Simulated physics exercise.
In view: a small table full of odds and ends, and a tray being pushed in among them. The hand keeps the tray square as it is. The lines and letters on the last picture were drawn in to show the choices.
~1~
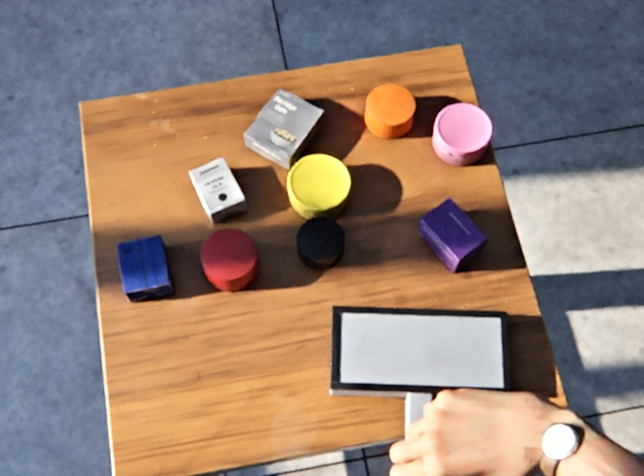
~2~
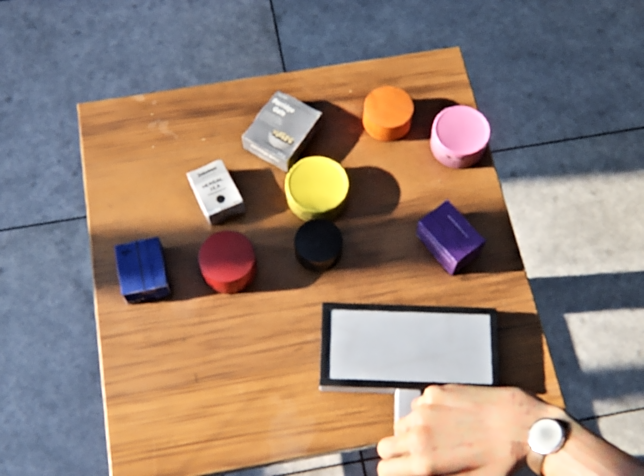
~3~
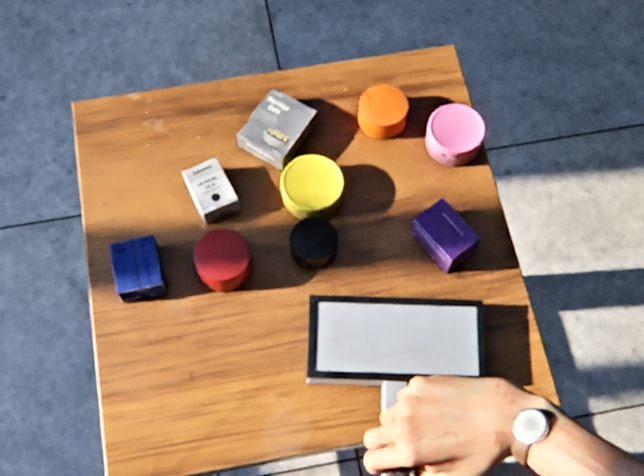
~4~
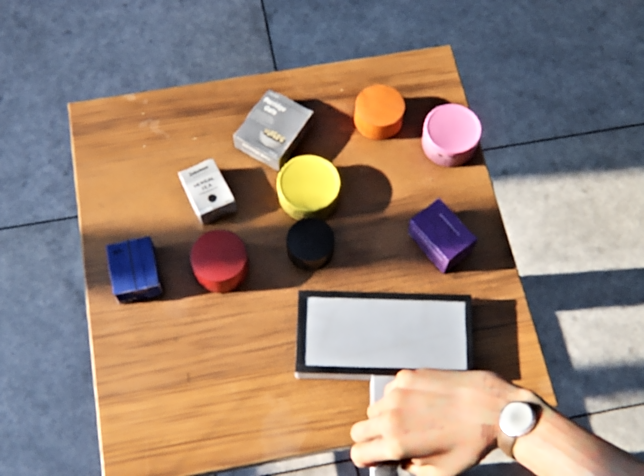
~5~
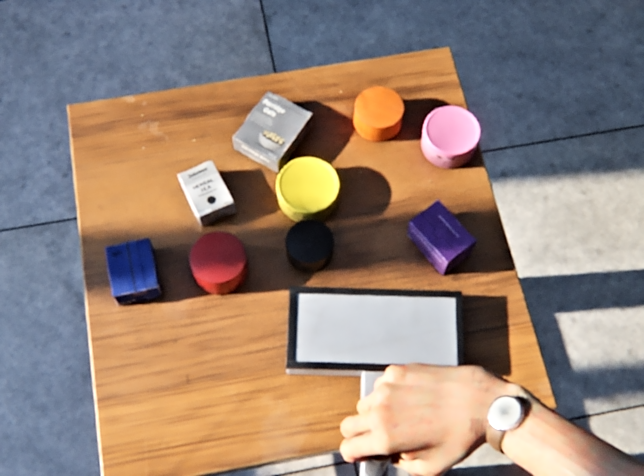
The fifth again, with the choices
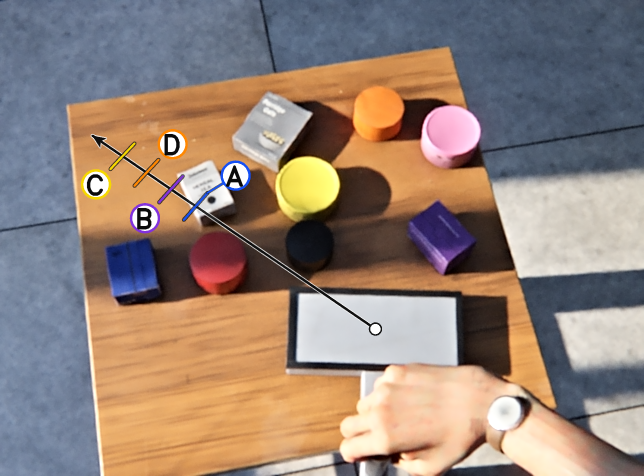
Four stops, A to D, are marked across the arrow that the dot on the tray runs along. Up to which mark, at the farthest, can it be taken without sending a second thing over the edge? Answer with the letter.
It can go as far as D.
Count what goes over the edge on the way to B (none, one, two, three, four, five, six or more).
By then, one.
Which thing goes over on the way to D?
The red tin goes over.
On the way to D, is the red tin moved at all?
By then, yes.
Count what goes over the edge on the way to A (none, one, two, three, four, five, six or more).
In all, none.
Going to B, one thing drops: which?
The red tin.
On the copy, A at (196, 206); B at (171, 189); C at (123, 156); D at (147, 172); the arrow from (375, 329) to (92, 136); the white dot at (375, 329).
On D. First, tray (289, 274); blue box (129, 273); red tin (177, 254).
Then, tray (209, 219); blue box (102, 281); red tin (97, 223).
Finally, tray (149, 177); red tin over the edge; blue box (92, 283); one fallen.
By contrast, A is within the limit but short; B is within the limit but short; C drops two.
